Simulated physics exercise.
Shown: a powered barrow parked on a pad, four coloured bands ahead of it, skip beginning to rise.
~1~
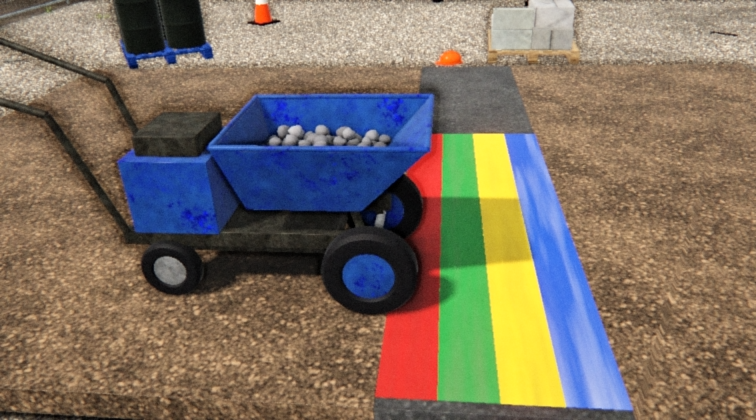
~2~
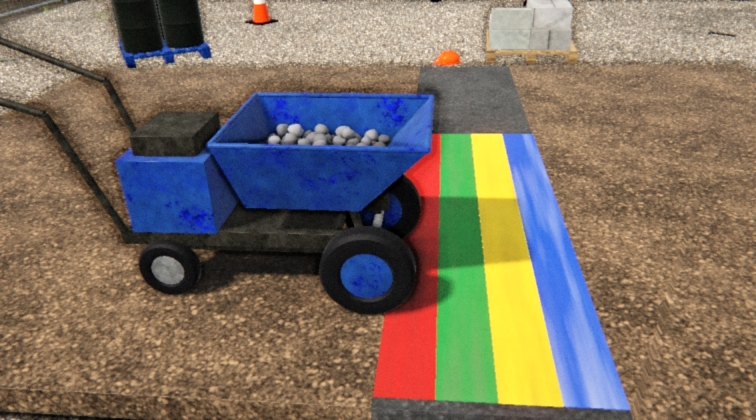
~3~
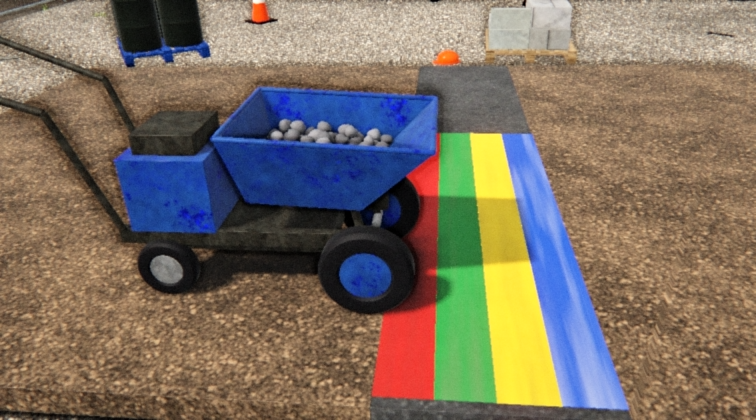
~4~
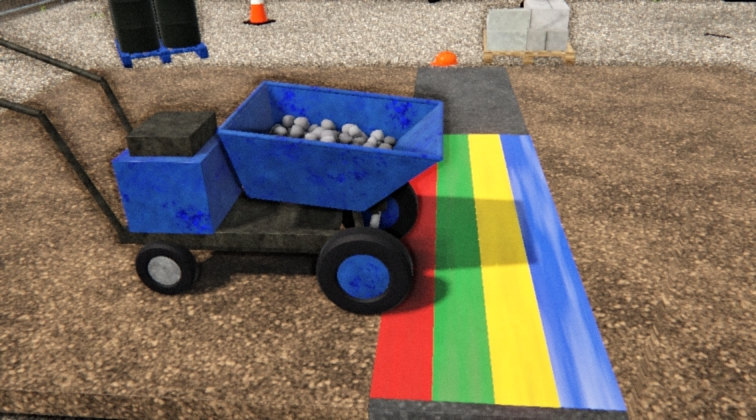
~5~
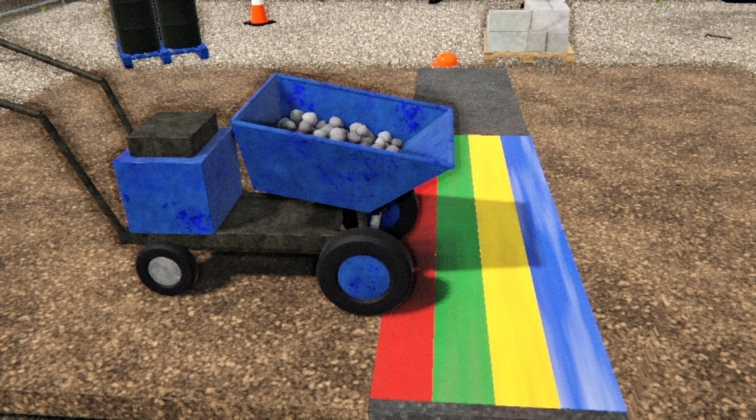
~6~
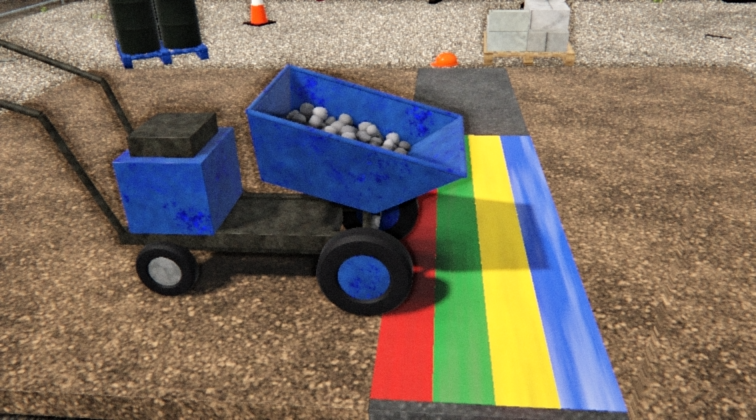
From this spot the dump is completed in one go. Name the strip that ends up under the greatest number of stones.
That would be the blue strip.
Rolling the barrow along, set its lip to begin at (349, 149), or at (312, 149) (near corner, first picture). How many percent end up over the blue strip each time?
10 % then 0 %.
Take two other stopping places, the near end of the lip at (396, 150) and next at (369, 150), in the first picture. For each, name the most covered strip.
Place one - the yellow strip; place two - the yellow strip.
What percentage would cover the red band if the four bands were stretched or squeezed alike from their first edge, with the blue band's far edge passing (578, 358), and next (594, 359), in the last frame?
Roughly 0 percent first, then roughly 0 percent.
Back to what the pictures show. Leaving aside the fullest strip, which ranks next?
That yellow strip comes second.
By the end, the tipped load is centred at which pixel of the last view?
Near pixel (549, 274).
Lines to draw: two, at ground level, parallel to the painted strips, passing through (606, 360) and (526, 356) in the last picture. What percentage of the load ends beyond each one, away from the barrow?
Around 20 percent for the first and 80 percent for the second.
Soon after the last picture, skip tipped steeply; all in the skip.
A little later, skip tipped steeply; most in the skip; a small part over the yellow strip; a small part over the blue strip.
Later still, skip tipped right over; a small part in the skip; about a quarter over the yellow strip; about half over the blue strip; about a quarter off the paint.
At rest, skip tipped right over; a small part in the skip; none over the red strip; none over the green strip; about a quarter over the yellow strip; about half over the blue strip; about a quarter off the paint.
